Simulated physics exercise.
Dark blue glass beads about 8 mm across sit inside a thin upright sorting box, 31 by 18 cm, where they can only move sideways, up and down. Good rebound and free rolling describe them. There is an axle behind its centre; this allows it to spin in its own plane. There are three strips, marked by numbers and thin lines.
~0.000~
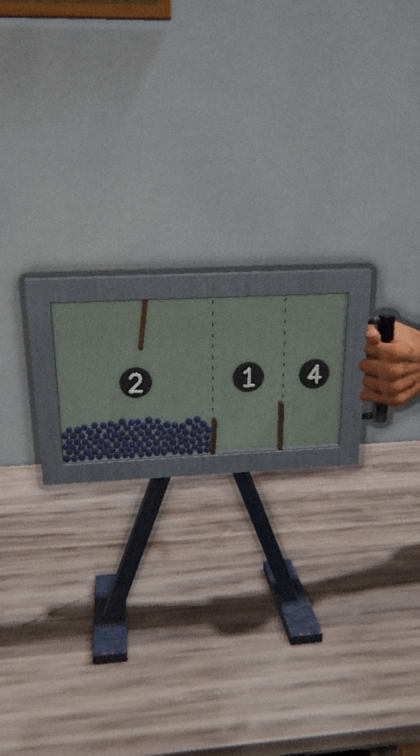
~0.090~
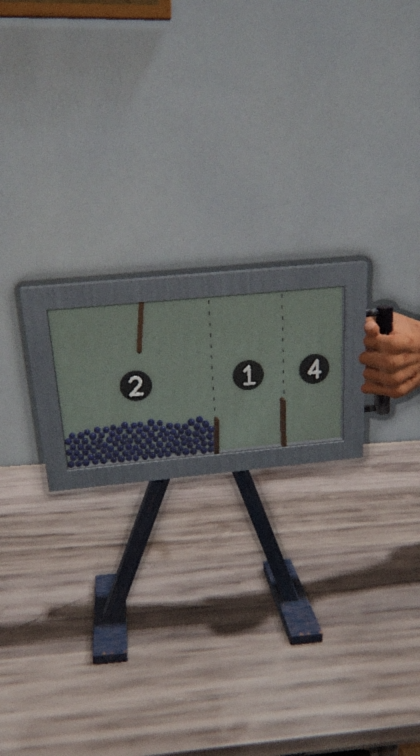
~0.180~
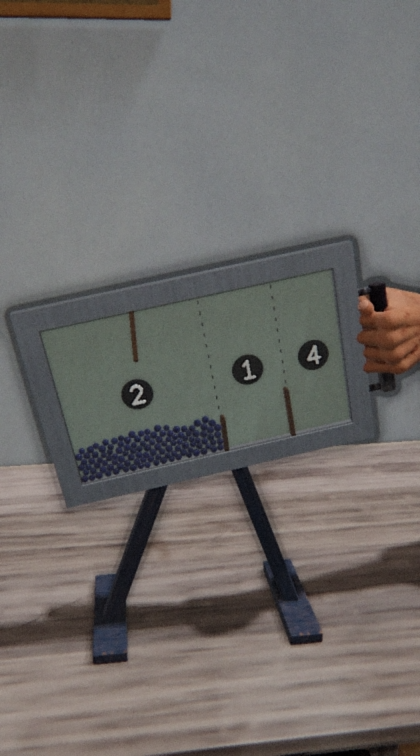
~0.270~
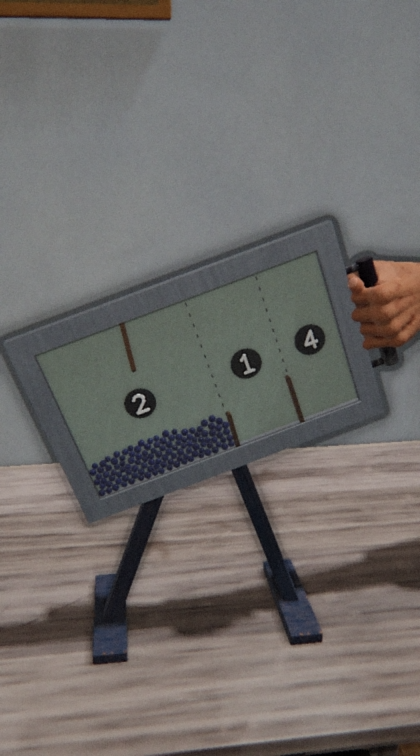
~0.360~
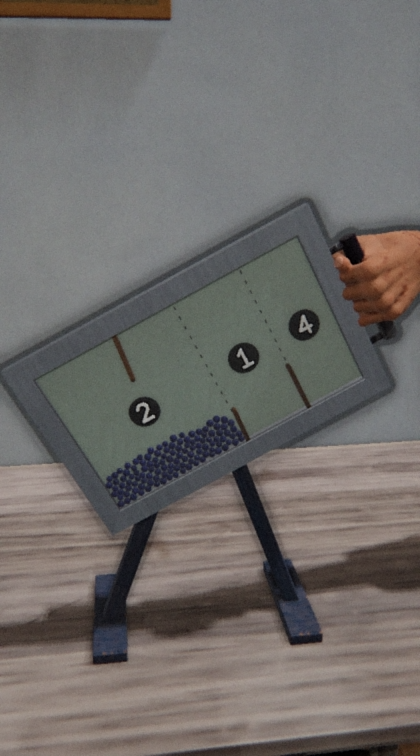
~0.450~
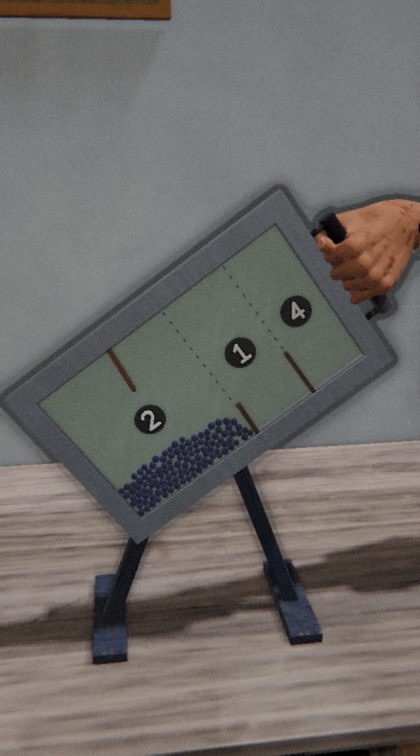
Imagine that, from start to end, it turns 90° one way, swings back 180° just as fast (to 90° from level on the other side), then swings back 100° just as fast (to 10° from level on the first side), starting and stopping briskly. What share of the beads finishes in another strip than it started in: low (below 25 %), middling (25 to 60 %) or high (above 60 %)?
Answer: Strip high.
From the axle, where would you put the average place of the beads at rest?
Offset approx. 10 cm right, 5 cm below.
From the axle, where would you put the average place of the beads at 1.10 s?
Some 4 cm right and 12 cm below.
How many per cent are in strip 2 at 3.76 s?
About 10 percent of the load.
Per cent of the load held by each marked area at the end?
In per cent: Strip 1 holds 20, strip 2 holds 10, strip 4 holds 70.
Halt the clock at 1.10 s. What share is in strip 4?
I'd put it near 0 in a hundred.
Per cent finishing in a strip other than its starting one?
About 90 %.
After 1.10 s, it stands 90° anticlockwise; the beads' middle is 4 cm right of and 12 cm below the centre; no. 2, 100 %; 0 % have changed strip.
After 3.76 s, it stands 40° clockwise; the beads' middle is 7 cm right of and 10 cm below the centre; no. 1, 15 %, no. 2, 10 %, no. 4, 75 %; 90 % have changed strip.
After 4.36 s, it stands 10° anticlockwise; the beads' middle is 11 cm right of and 4 cm below the centre; no. 1, 20 %, no. 2, 10 %, no. 4, 70 %; 90 % have changed strip.
Settled by 5.3 s, it stands 10° anticlockwise; no. 1, 20 %, no. 2, 10 %, no. 4, 70 %; 90 % have changed strip.
